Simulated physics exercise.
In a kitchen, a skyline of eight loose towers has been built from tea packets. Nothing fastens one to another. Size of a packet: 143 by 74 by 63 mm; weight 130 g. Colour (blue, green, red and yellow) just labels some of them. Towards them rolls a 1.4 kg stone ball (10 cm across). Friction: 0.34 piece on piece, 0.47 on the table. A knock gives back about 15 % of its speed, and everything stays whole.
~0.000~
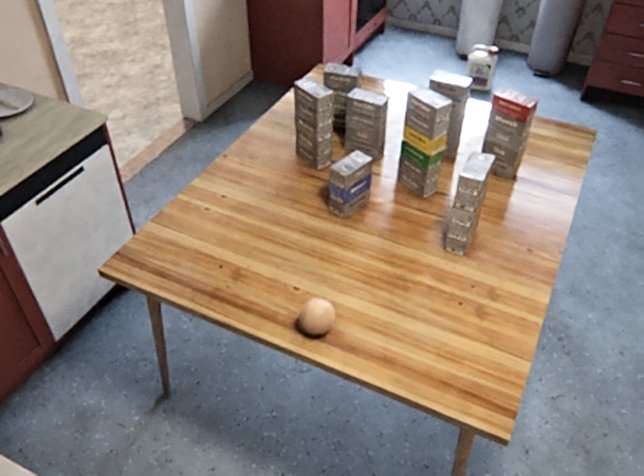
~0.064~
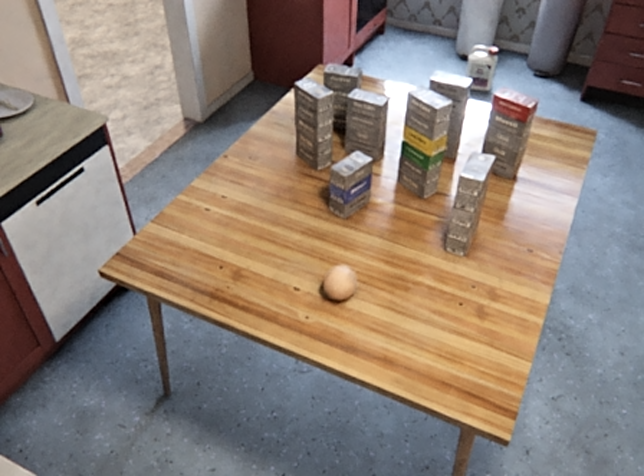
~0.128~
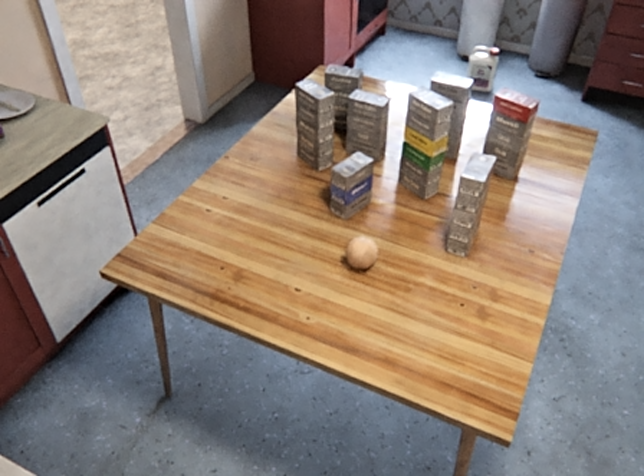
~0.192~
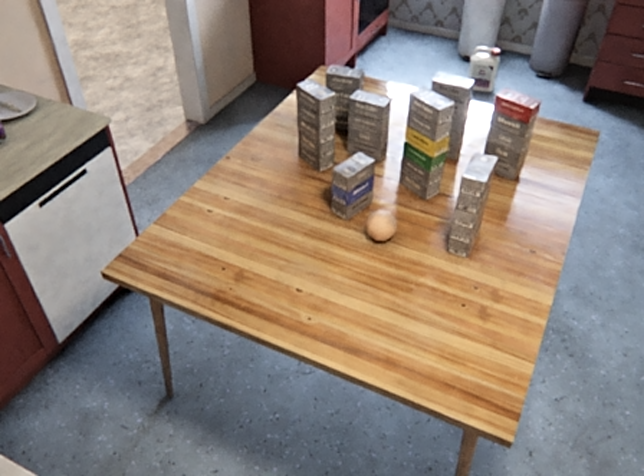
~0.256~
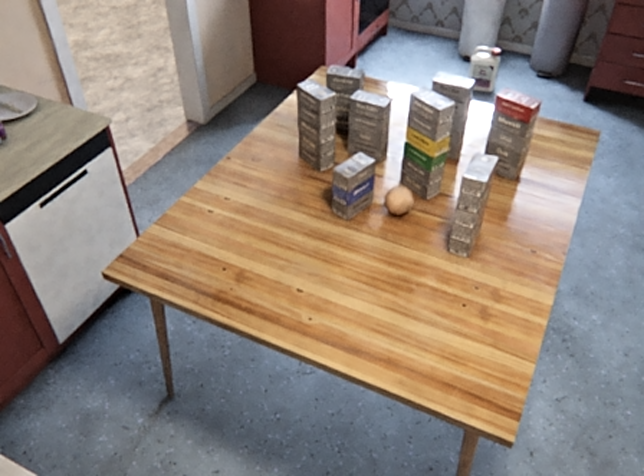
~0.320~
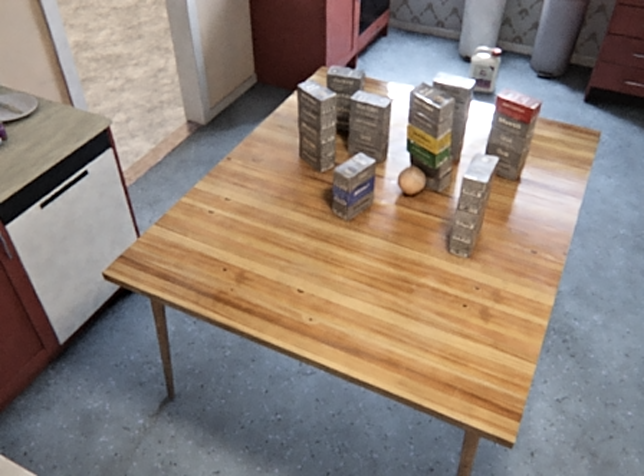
To begin with, a round, tan ball sits near the front edge of a wooden table, with several stacks of small packets standing farther back. The ball rolls away and rightward across the tabletop, passing just right of the short blue-banded stack, then bumps the yellow-and-green-banded tower, whose packets shift and tilt slightly.
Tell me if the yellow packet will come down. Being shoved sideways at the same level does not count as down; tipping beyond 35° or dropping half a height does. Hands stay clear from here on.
That packet comes down.
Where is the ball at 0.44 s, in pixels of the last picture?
Near (425, 150).
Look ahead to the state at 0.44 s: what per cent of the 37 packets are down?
10 per cent by then.
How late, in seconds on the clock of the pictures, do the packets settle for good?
At about 2.0 s.
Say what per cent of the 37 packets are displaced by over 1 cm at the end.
Shifted: 30 per cent.
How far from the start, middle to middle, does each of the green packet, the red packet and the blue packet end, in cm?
Moved: Green 18, red 0, blue 0.
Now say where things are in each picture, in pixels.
In the first frame (each place is the centre of the face we see best), ball (317, 316) 68 cm from contact, 2.3 m/s; yellow packet (417, 140); red packet (509, 108); green packet (414, 155); all as stacked.
In the second frame, ball (340, 283) 53 cm from contact, 2.3 m/s; yellow packet (417, 140).
In the third frame, ball (362, 253) 38 cm from contact, 2.3 m/s; yellow packet (418, 141).
In the fourth frame, ball (381, 226) 23 cm from contact, 2.3 m/s; yellow packet (419, 141).
In the fifth frame, ball (399, 201) 8 cm from contact, 2.3 m/s; yellow packet (420, 141).
In the sixth frame, ball (412, 180) after contact, 1.8 m/s; yellow packet (421, 139) tilted 7°; green packet (420, 154) tilted 11°; red packet (513, 110); 6 have shifted.
By 0.44 s, ball still moving; 4 of the 37 packets down; yellow packet tilted 37°; green packet tilted 58°, 31 mm lower.
By 0.54 s, ball still moving; 8 of the 37 packets down; yellow packet tilted 63°, 15 cm lower; green packet on its side.
By 0.76 s, ball still moving; 9 of the 37 packets down; yellow packet on its side; green packet on its side.
When it is over (2.2 s), ball rolling away; 9 of the 37 packets down; yellow packet on its side; green packet on its side; red packet unmoved. In pixels of the last frame, middles, yellow packet near (425, 173), green packet near (440, 162).
